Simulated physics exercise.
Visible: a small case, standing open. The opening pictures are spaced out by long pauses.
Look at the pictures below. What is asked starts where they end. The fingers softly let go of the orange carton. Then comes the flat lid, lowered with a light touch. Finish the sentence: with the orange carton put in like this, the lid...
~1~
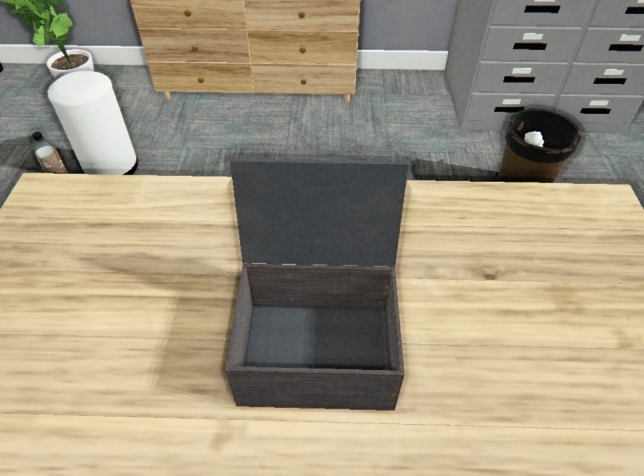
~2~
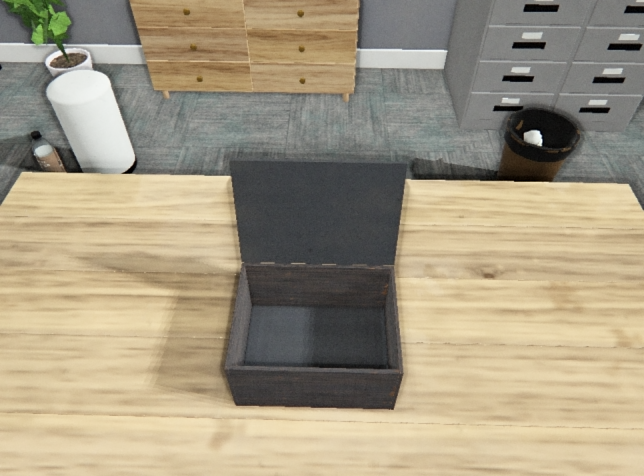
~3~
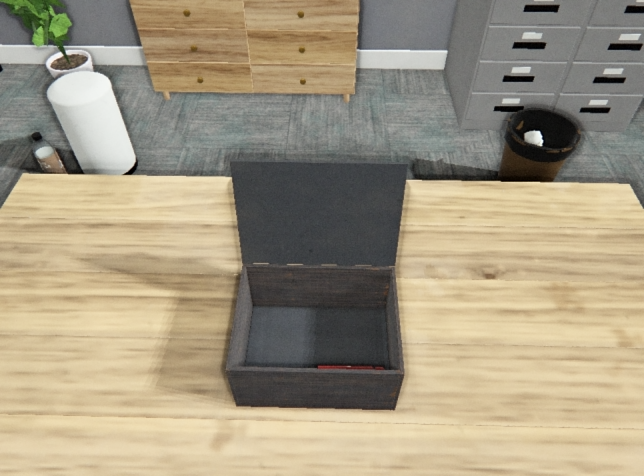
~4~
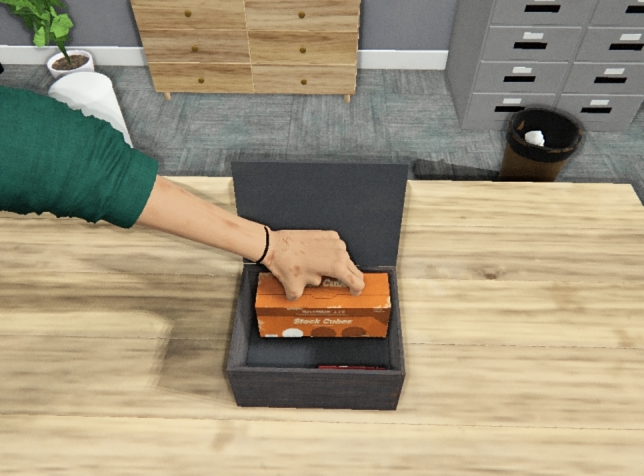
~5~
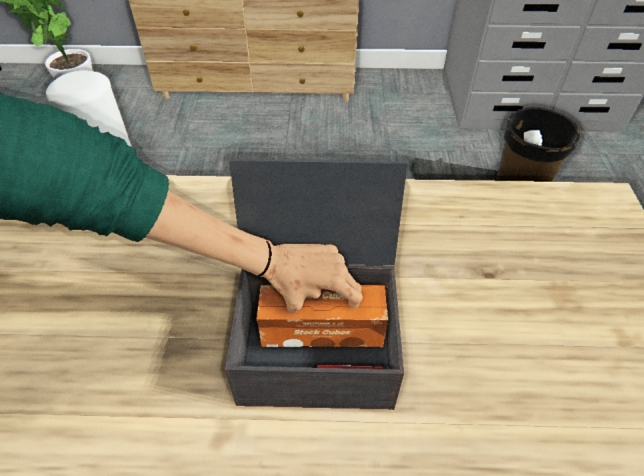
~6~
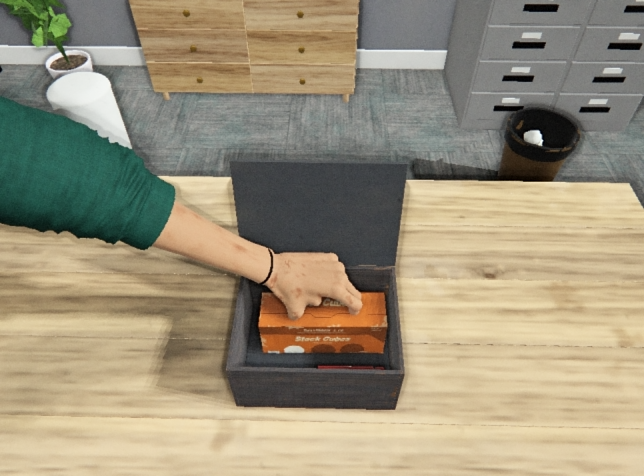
The lid closes fully.
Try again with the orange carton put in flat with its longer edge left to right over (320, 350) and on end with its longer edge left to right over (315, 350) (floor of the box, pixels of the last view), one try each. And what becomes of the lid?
First, it comes fully down; second, it gets propped open.
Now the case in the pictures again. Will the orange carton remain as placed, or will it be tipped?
Looking at the last picture, the orange carton is left as set.
Then, 1.40 s later than the last frame, lid 72° above the rim.
Then, 1.90 s later than the last frame, lid 27° above the rim.
When it is over, lid shut; both as before. End places, in pixels of the last picture, orange carton near (323, 323).
